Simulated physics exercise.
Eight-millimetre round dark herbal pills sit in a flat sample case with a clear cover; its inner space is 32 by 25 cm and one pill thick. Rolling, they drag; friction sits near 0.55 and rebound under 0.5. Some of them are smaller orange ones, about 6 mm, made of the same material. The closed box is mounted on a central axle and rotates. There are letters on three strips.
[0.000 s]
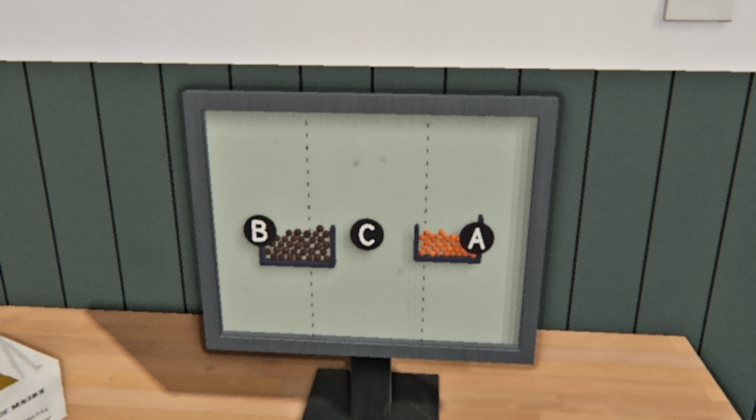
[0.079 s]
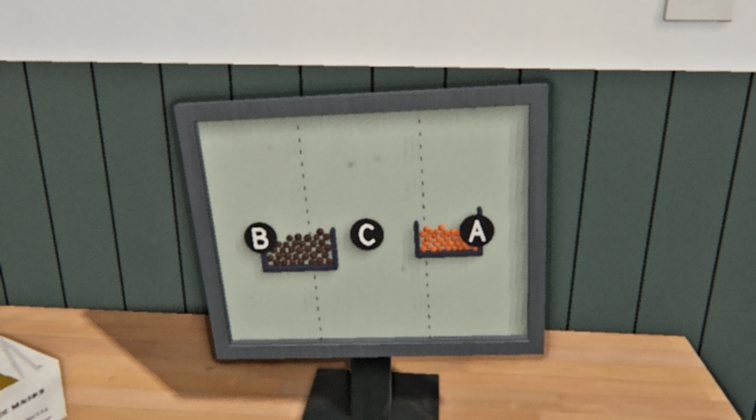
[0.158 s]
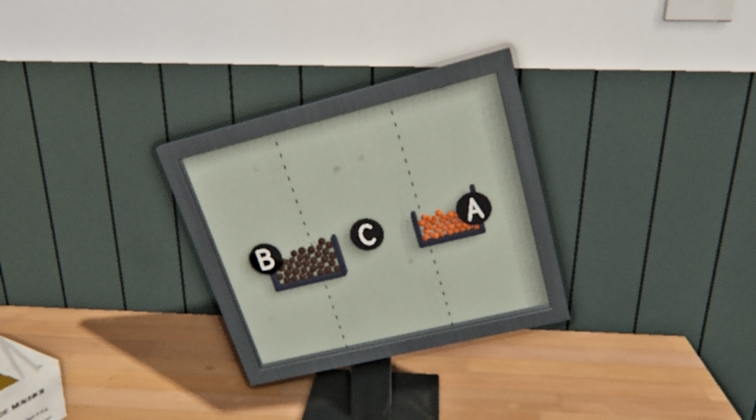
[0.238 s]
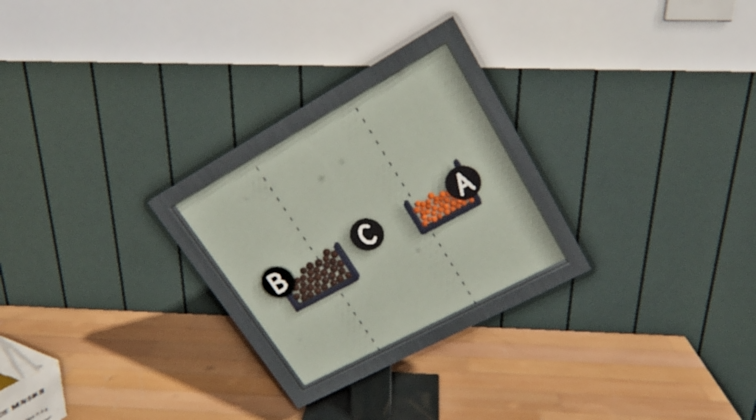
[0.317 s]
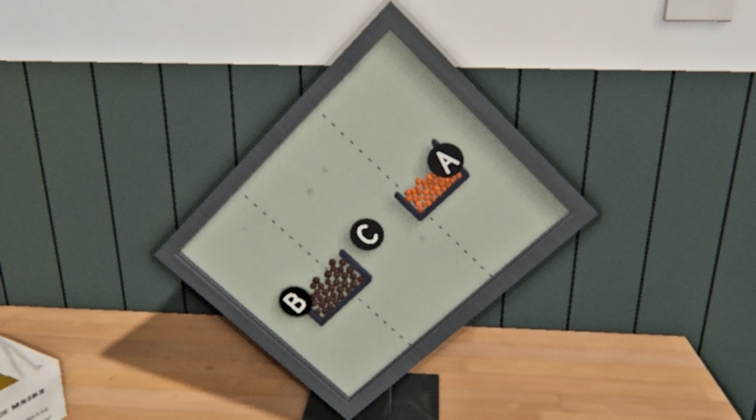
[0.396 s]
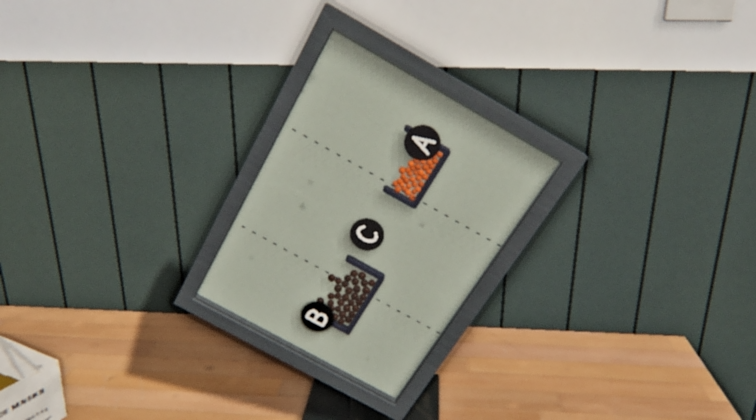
A framed pale panel on a stand, holding a tray of dark pellets on the left and one of smaller orange pellets on the right, turns anticlockwise from level to a steep tilt, carrying the orange pellets above the dark ones.
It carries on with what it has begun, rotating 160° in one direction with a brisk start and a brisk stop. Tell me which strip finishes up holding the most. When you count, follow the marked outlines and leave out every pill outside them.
Answer: B.
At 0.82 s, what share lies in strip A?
Roughly 15 percent.
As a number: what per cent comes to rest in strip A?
Some 0 per cent.
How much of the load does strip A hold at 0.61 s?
The share there is around 40 %.
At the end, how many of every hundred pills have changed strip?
Around 65 per cent, give or take.
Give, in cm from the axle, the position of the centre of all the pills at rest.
It lies close to 5 centimetres right and 14 centimetres below.
After 0.61 s, it stands 101° anticlockwise; the pills' middle is in line with and 1 cm below the centre; A 40 %, B 45 %, C 15 %.
After 0.82 s, it stands 140° anticlockwise; the pills' middle is in line with and 9 cm below the centre; A 15 %, B 55 %, C 30 %.
After 1.00 s, it stands 160° anticlockwise; the pills' middle is 4 cm right of and 13 cm below the centre; A 5 %, B 70 %, C 30 %.
At rest by 1.6 s, it stands 160° anticlockwise; A 0 %, B 75 %, C 25 %.
